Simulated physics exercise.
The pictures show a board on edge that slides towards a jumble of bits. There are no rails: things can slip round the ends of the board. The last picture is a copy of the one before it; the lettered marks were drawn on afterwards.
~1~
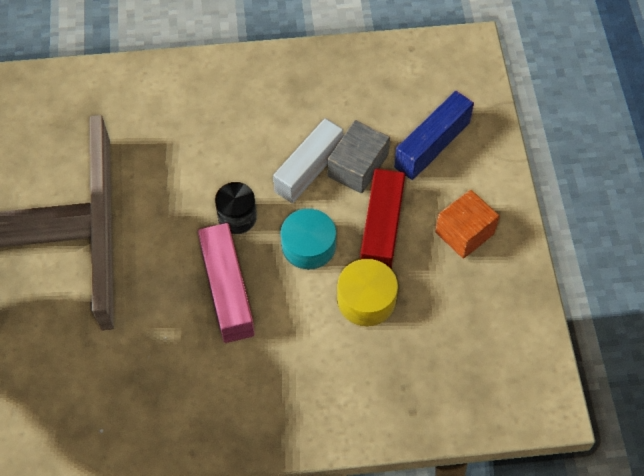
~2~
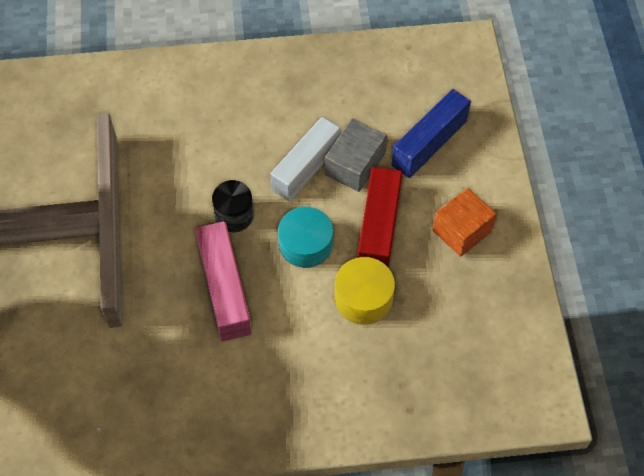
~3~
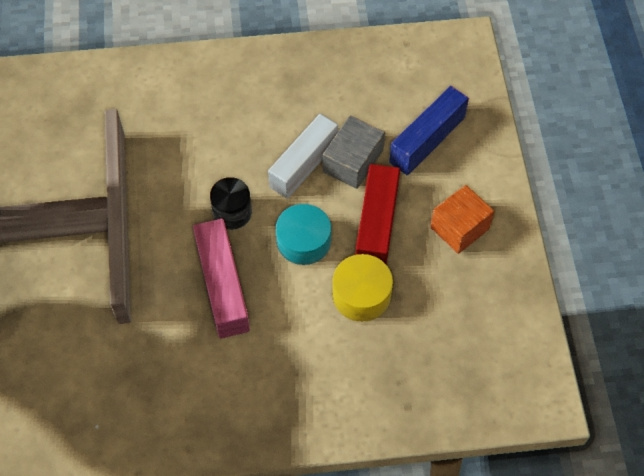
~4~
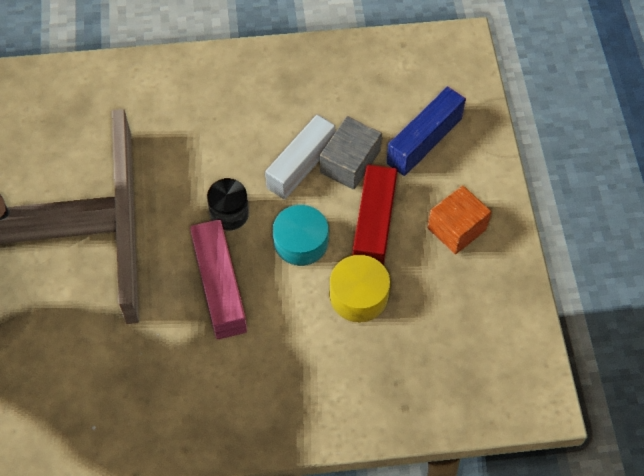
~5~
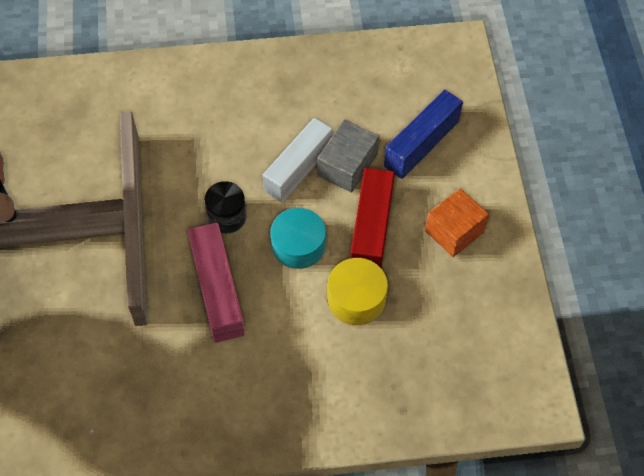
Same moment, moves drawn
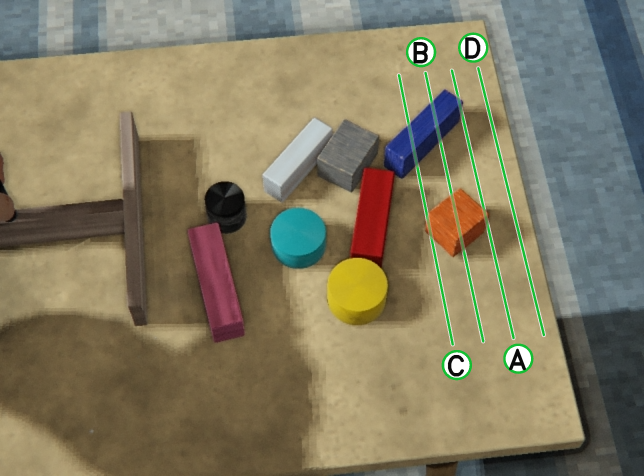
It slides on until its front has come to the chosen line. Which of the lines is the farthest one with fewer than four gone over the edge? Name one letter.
B.
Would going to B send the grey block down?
No.
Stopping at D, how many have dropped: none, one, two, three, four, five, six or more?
Six or more.
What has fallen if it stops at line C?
It is the orange block.
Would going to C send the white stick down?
No.
On the marked copy, A at (481, 195); B at (452, 197); C at (424, 200); D at (509, 192).
Following B. Soon after the start, board (247, 193); white stick (302, 158); pink stick (278, 277).
Later, board (363, 182); orange block (511, 199); blue bar (448, 125).
In the end, board (451, 174); red stick over the edge; orange block over the edge; three fallen.
As for the rest, A drops six; C is within the limit but short; D drops eight.
